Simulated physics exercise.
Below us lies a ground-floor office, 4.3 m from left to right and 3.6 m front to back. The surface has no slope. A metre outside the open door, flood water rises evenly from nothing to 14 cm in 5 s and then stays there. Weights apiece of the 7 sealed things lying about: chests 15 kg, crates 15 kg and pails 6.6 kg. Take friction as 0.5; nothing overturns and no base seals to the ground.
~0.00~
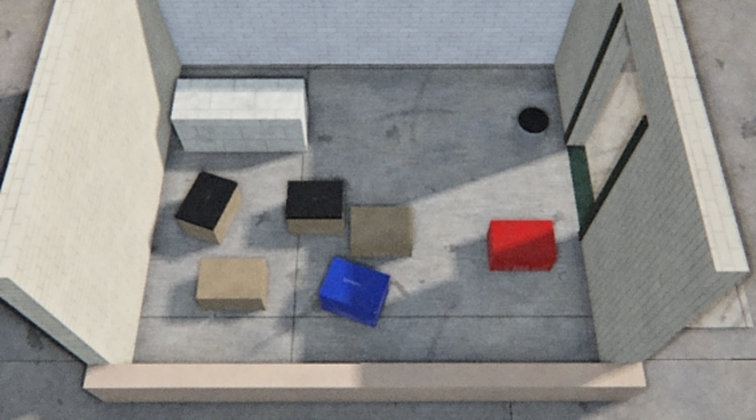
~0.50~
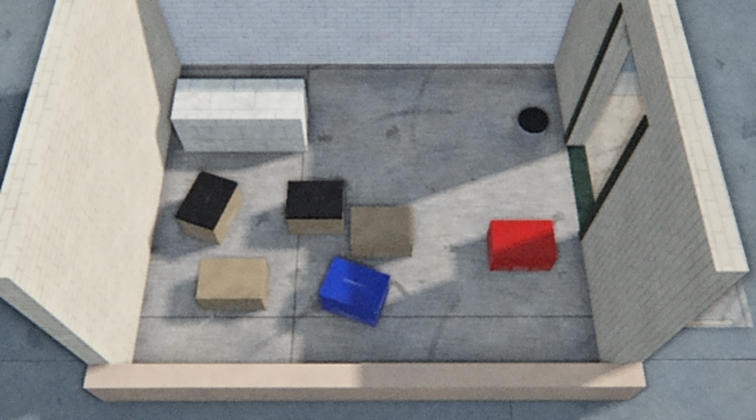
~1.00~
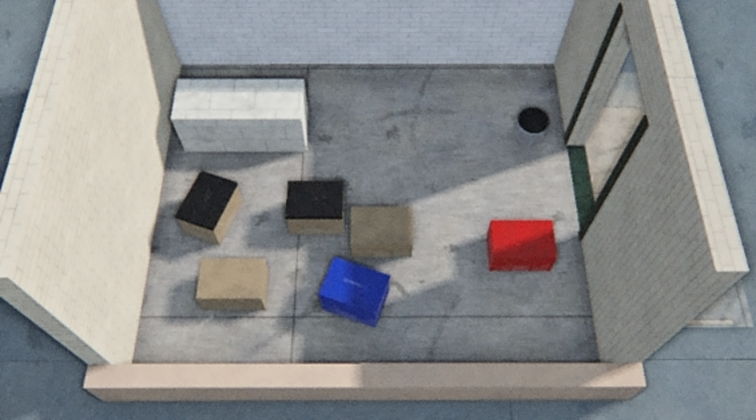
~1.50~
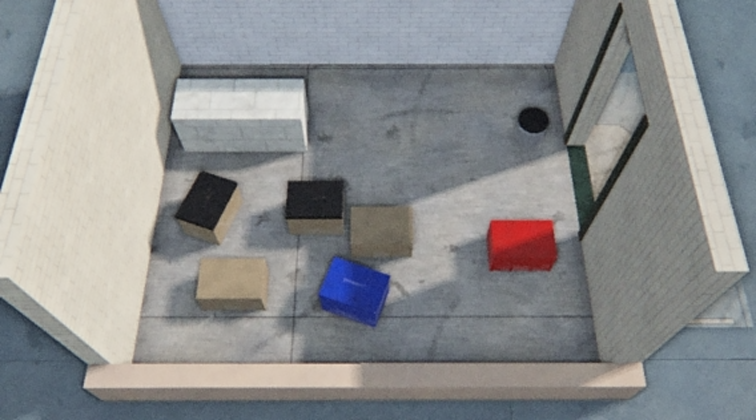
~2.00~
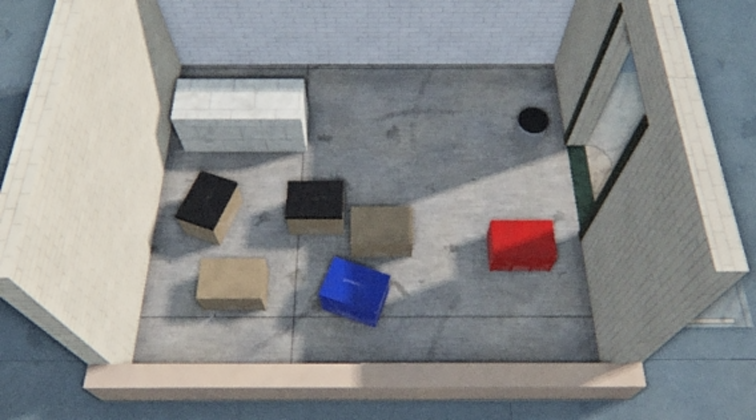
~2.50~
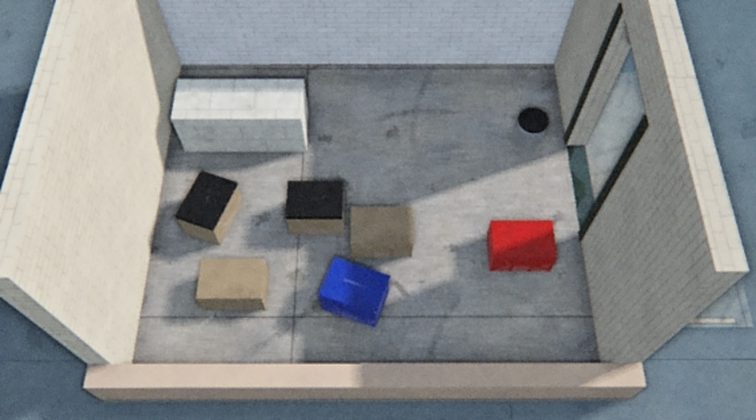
A walled room with scattered boxes, one blue and one red, stays still throughout.
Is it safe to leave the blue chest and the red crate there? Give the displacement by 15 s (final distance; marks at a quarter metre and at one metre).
Blue chest holds its place, red crate stays put.
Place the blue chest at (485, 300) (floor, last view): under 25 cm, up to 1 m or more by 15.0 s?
It stays put.
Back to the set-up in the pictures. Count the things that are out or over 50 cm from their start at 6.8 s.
I count 0.
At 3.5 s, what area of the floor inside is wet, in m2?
Some 1.0 m2.
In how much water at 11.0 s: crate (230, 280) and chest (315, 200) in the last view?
About 2 and 3 cm.
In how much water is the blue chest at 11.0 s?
About 2 cm.
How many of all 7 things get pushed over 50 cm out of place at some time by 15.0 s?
I count 0.
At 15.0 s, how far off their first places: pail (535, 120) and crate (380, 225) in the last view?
In that order: 5 cm, 20 cm.
After 3.5 s the blue chest is near (355, 285), 0.0 m from its start, aground; the red crate is near (524, 239), 0.0 m from its start, aground; 0 afloat.
After 6.8 s the blue chest is near (355, 285), 0.0 m from its start, aground; the red crate is near (524, 239), 0.0 m from its start, aground; 0 afloat.
After 11.0 s the blue chest is near (355, 285), 0.0 m from its start, aground; the red crate is near (524, 239), 0.0 m from its start, aground; 0 afloat.
After 15.0 s the blue chest is near (355, 285), 0.0 m from its start, aground; the red crate is near (524, 239), 0.0 m from its start, aground; 1 afloat.
